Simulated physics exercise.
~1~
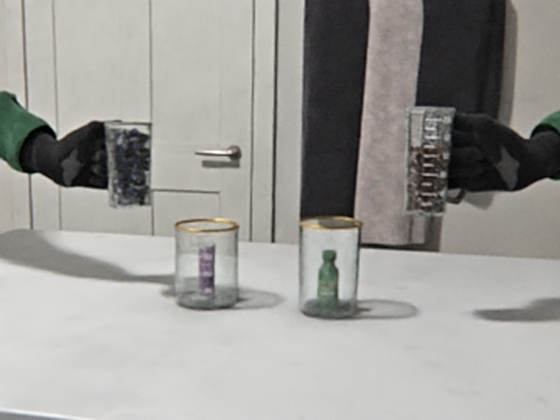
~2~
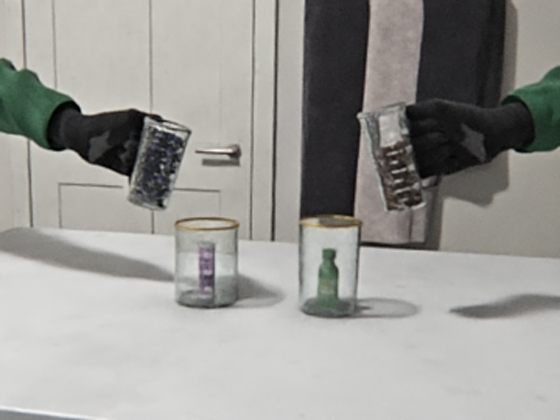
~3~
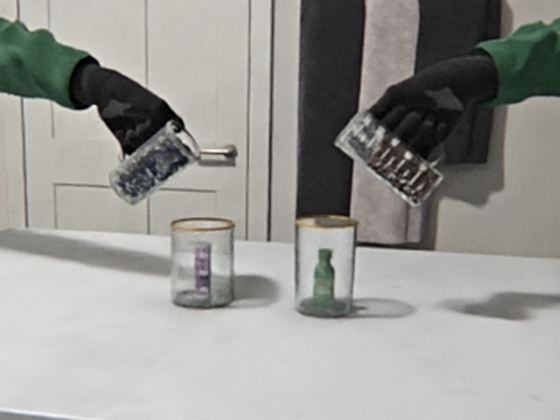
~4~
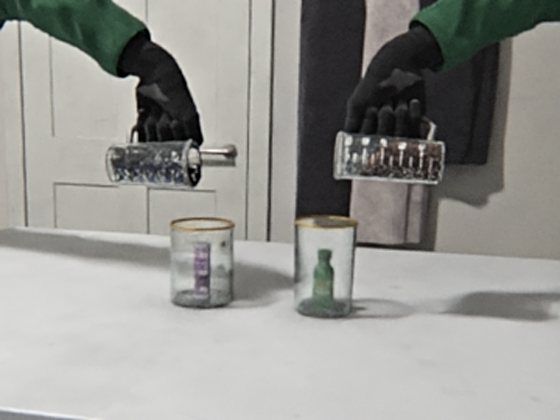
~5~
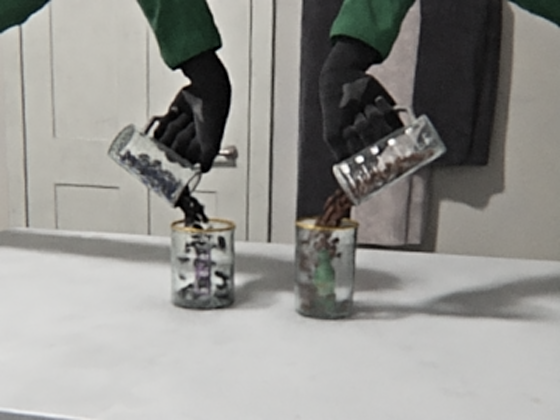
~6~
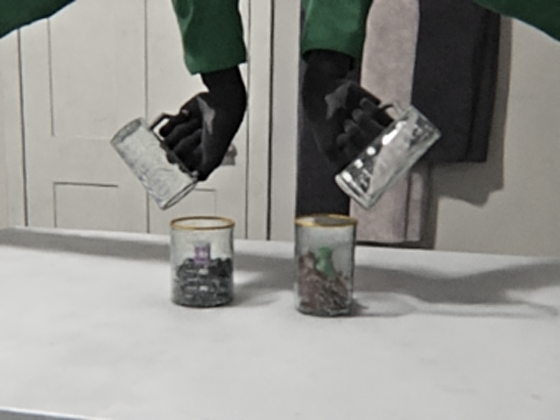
Two black-gloved hands in green sleeves hold clear cups, the left of dark bits and the right of brownish ones, above a white counter seen from the front, with a pale door and hanging dark and pinkish cloths behind. Below stand two gold-rimmed glass containers, the left holding a small upright purple object, the right a green bottle-shaped one. The hands move inward and tip the cups onto their sides. Both then pour, and the pieces tumble in around the objects. Finally the cups are empty, the containers are about half full, and both objects still show above the fill.
